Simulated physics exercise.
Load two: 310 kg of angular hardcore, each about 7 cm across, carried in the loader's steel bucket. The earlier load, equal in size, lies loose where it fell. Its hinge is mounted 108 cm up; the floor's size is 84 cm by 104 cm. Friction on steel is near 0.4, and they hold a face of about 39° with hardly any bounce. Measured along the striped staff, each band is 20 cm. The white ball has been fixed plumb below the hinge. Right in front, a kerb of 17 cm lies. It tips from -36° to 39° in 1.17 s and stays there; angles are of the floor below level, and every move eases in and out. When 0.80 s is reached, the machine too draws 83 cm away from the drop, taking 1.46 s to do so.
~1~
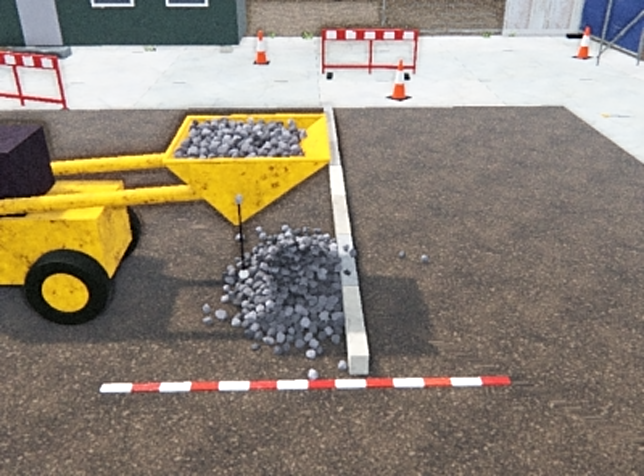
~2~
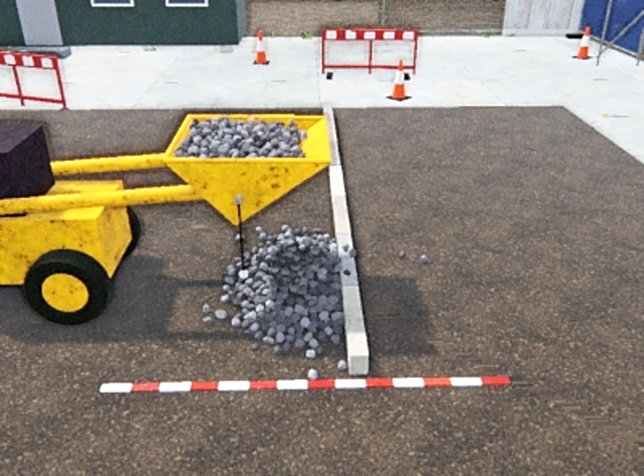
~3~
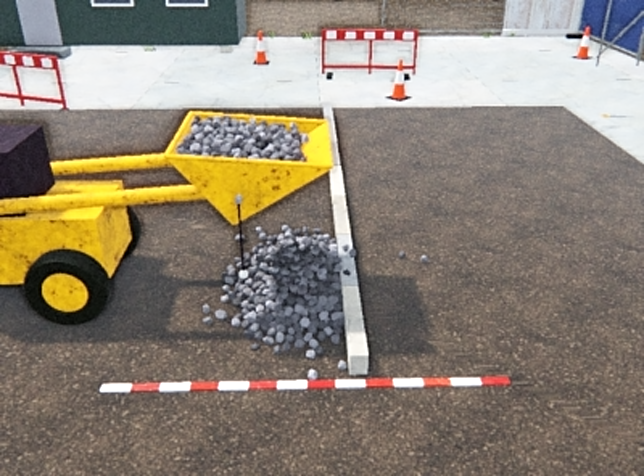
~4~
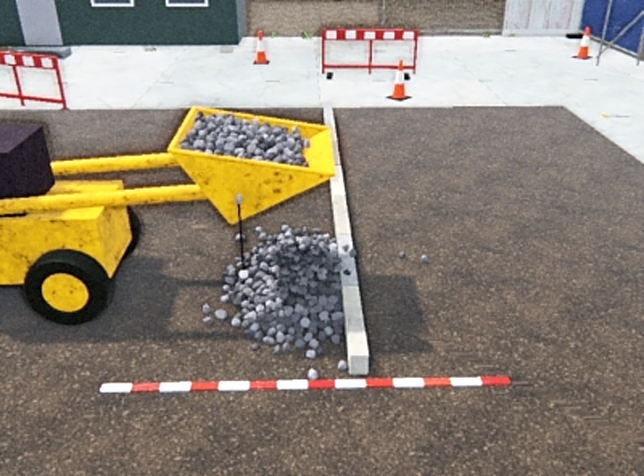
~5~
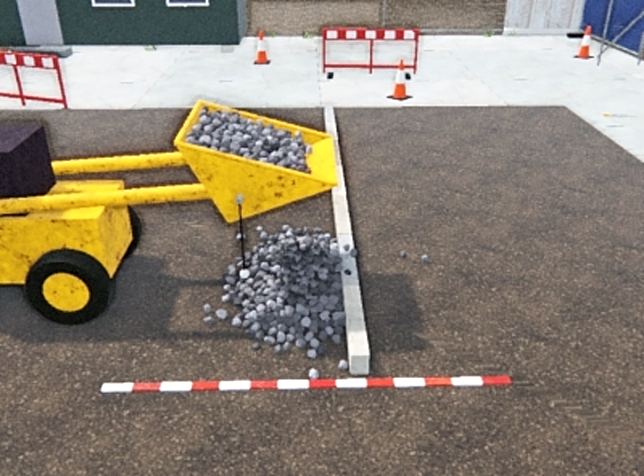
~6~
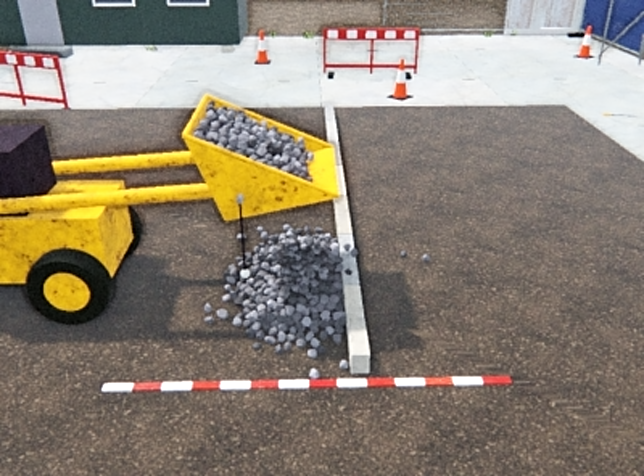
In a paved yard, a yellow loader held a bucket of grey stones above a loose pile beside a pale kerb, then slowly tilted the bucket, its right lip dipping lower.
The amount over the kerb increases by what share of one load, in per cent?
By about 8 per cent of a load.
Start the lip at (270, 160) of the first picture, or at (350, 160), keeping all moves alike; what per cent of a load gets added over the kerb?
The first would add some 0 per cent and the second some 20 per cent.
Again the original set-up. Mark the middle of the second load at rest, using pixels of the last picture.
(307, 267).
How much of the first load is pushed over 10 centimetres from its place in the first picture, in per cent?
About 0 per cent.
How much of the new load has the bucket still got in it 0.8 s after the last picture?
Estimate: 45 % remaining inside, roughly.
Then, 0.4 s after the last picture the floor is at 27°; in per cent of one load, 100 in the bucket, 100 on this side of the kerb; the foremost stones are at (363, 262).
Then, 0.8 s after the last picture the floor is at 39°; in per cent of one load, 44 in the bucket, 155 on this side of the kerb; the foremost stones are at (368, 264).
Then, 2.3 s after the last picture the floor is at 39°; in per cent of one load, 0 in the bucket, 191 on this side of the kerb, 9 over the kerb; the foremost stones are at (441, 274).
Then, 4.8 s after the last picture the floor is at 39°; in per cent of one load, 0 in the bucket, 191 on this side of the kerb, 9 over the kerb; the foremost stones are at (441, 274). Net gain over the kerb, 8.
